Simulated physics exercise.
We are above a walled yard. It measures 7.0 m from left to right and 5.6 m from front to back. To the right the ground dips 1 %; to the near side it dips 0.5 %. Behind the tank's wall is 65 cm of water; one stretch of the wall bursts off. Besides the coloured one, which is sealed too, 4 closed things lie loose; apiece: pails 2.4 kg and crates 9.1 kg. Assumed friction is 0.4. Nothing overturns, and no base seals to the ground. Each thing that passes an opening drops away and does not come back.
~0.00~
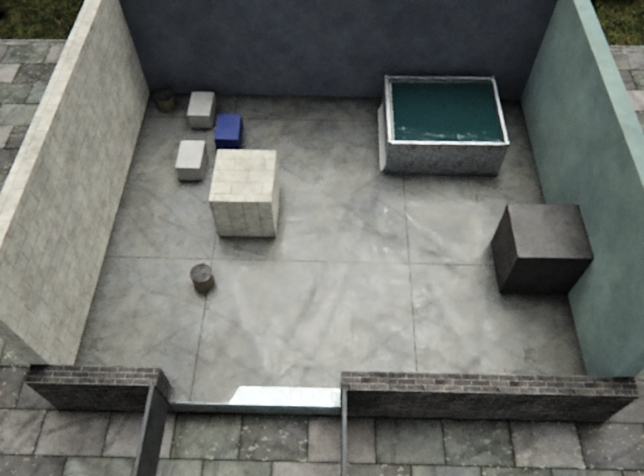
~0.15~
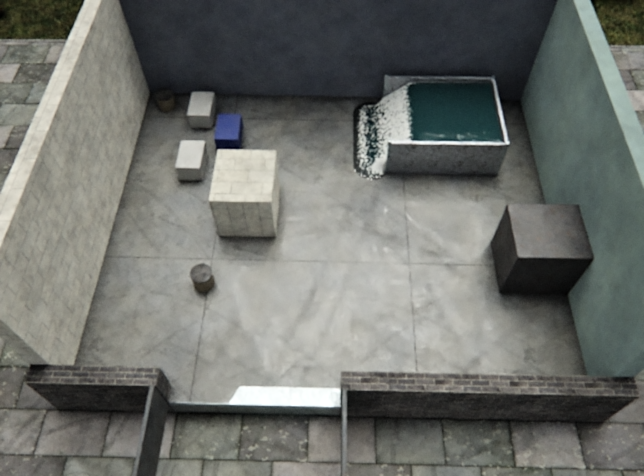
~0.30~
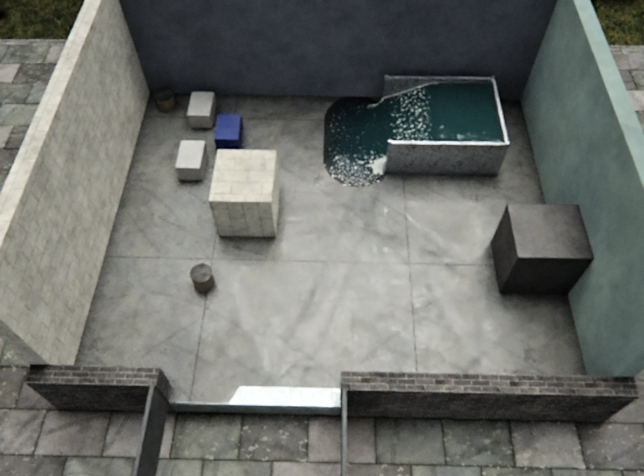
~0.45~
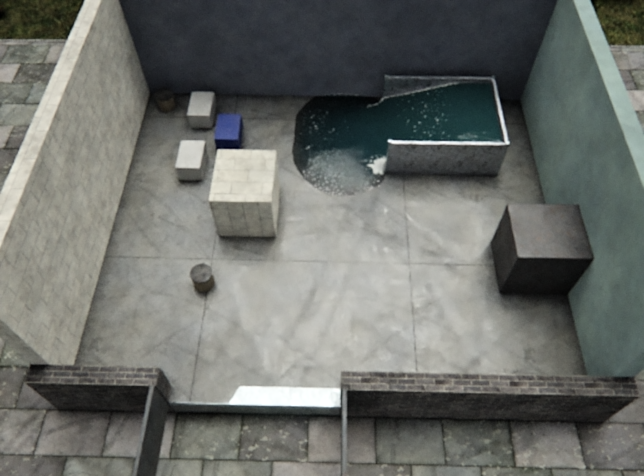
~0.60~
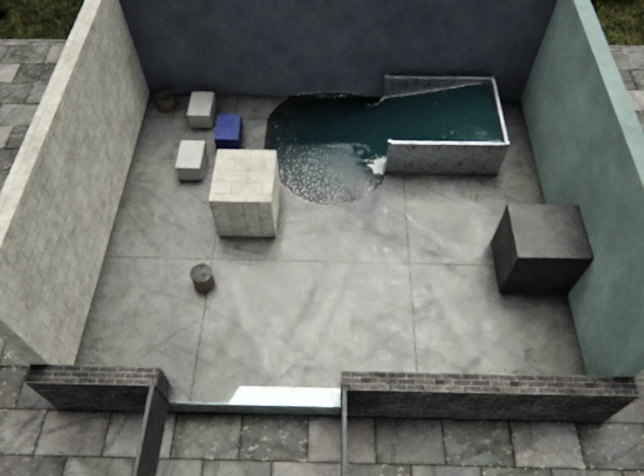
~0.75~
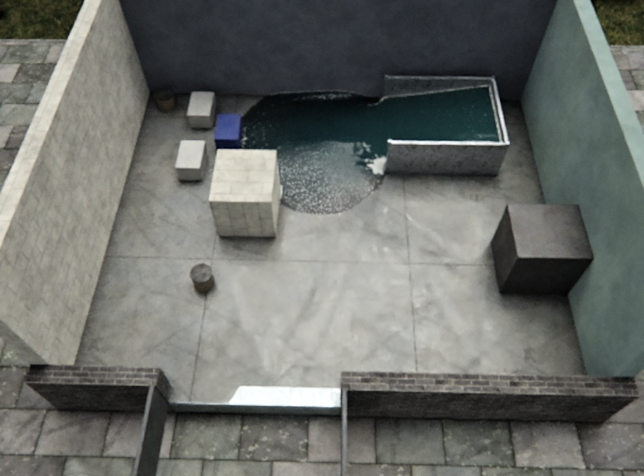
Water pours from the tank's open left side and spreads leftward to the still blue crate.
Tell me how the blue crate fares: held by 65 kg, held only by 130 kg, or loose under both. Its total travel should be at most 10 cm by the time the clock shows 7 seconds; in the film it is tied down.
Result: High ballast only.
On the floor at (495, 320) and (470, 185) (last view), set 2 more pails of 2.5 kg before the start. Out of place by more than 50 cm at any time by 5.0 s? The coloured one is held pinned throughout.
Results, in sequence: Not exceeded / not exceeded.
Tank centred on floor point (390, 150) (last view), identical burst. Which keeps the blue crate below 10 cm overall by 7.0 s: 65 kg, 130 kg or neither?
For that case: Heavier one only.
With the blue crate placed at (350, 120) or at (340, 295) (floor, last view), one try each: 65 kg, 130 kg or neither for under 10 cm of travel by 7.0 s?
In turn: Both fail; the lighter suffices.
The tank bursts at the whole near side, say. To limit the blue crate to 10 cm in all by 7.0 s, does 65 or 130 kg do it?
Note: Low mass sufficient.
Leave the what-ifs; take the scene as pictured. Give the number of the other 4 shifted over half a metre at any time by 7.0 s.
I get 4.
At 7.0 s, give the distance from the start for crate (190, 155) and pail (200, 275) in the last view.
In turn: Gone out, 300 cm.
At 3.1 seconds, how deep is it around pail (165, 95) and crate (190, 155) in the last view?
About 21 and 20 cm.
After 1.4 s the blue crate would be 18 cm from its start with 65 kg and 0 cm from its start with 130 kg; 11 cm of water round it then.
After 3.1 s the blue crate would be 68 cm from its start with 65 kg and 0 cm from its start with 130 kg; 8 cm of water round it then.
After 4.9 s the blue crate would be 68 cm from its start with 65 kg and 0 cm from its start with 130 kg; 10 cm of water round it then.
After 7.0 s the blue crate would be 68 cm from its start with 65 kg and 0 cm from its start with 130 kg; 6 cm of water round it then.
